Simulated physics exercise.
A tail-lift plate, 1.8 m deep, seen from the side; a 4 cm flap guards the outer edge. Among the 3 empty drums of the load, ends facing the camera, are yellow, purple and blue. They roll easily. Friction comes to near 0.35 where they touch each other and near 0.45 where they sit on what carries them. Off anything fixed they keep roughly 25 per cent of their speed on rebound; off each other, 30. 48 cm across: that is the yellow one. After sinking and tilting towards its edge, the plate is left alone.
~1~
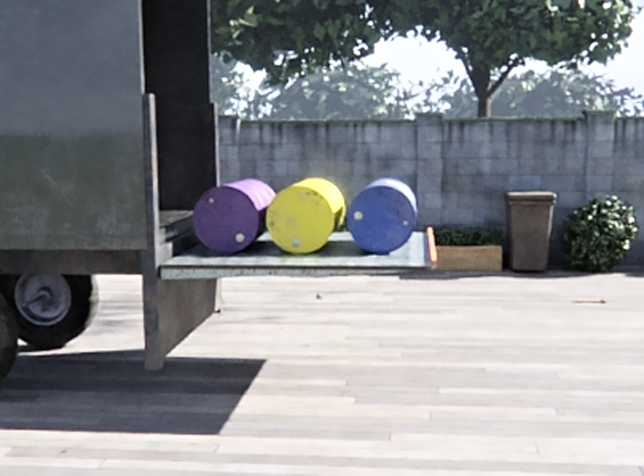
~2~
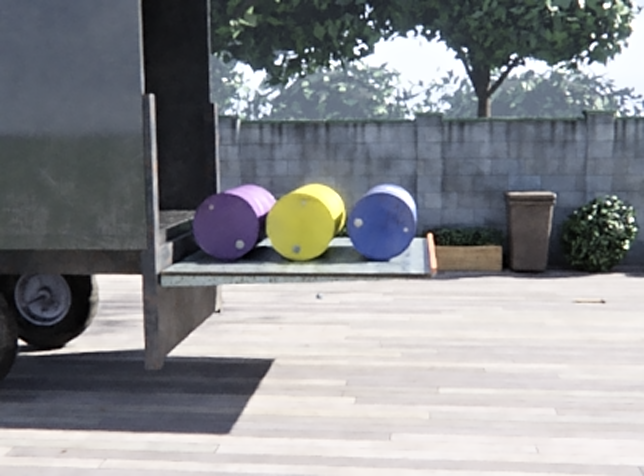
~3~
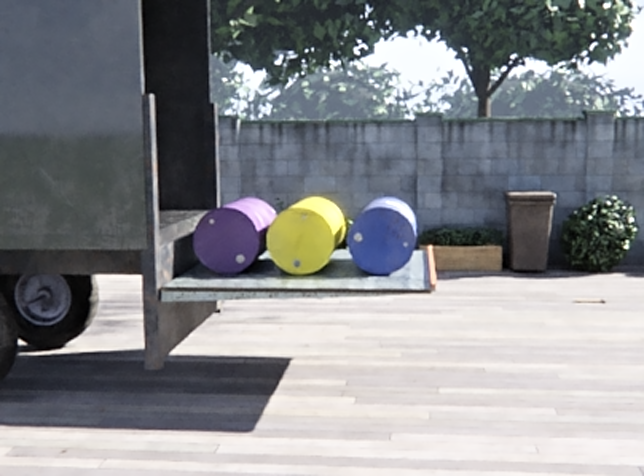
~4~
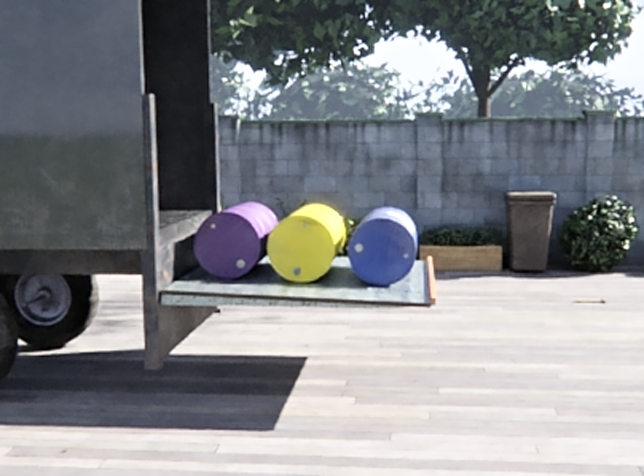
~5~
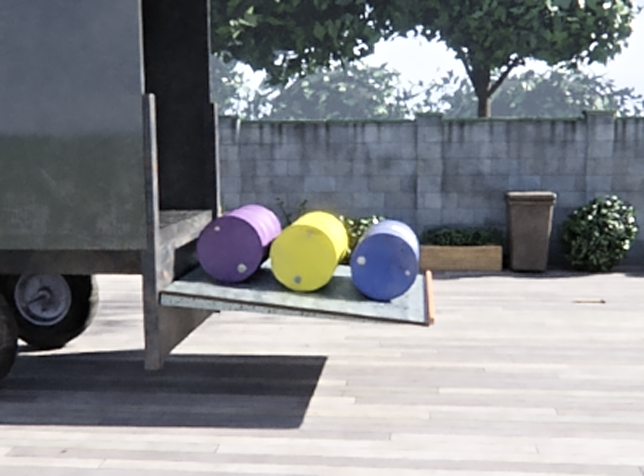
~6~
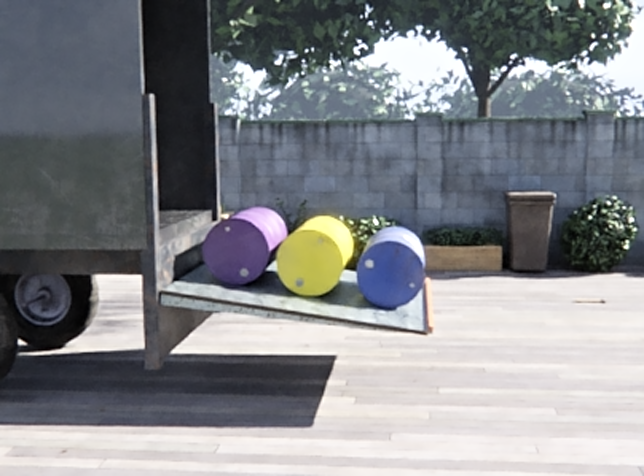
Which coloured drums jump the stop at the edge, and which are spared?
In order: Yellow clears the stop. Purple clears the stop. Blue clears the stop.
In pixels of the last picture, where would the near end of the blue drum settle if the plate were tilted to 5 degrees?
(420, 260), roughly.
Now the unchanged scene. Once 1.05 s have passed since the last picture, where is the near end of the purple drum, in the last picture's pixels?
I'd point to somewhere near (312, 263).
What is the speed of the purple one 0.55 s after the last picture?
Near 0.6 m/s at that time.
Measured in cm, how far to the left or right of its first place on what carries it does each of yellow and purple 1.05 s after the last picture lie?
Rightward shift: Yellow 55 cm, purple 60 cm.
Then, 0.6 s after the last picture, yellow is on the plate, 60 cm from the stop, rolling right; purple is on the plate, 115 cm from the stop, rolling right; blue is on the plate, 10 cm from the stop, rolling right; 0 of 3 are off.
Then, 1.1 s after the last picture, yellow is on the plate, 35 cm from the stop, rolling right; purple is on the plate, 85 cm from the stop, rolling right; blue is over the stop and falling; 1 of 3 is off.
Then, 1.8 s after the last picture, yellow is over the stop and falling; purple is on the plate, 40 cm from the stop, rolling right; blue is off the lift, on the ground; 2 of 3 are off.
Then, 2.4 s after the last picture, yellow is on the ground; purple is over the stop and falling; blue is off the lift, on the ground; 3 of 3 are off.
At rest (5.0 s after the last picture), yellow is on the ground; purple is off the lift, on the ground; blue is off the lift, on the ground; 3 of 3 are off.
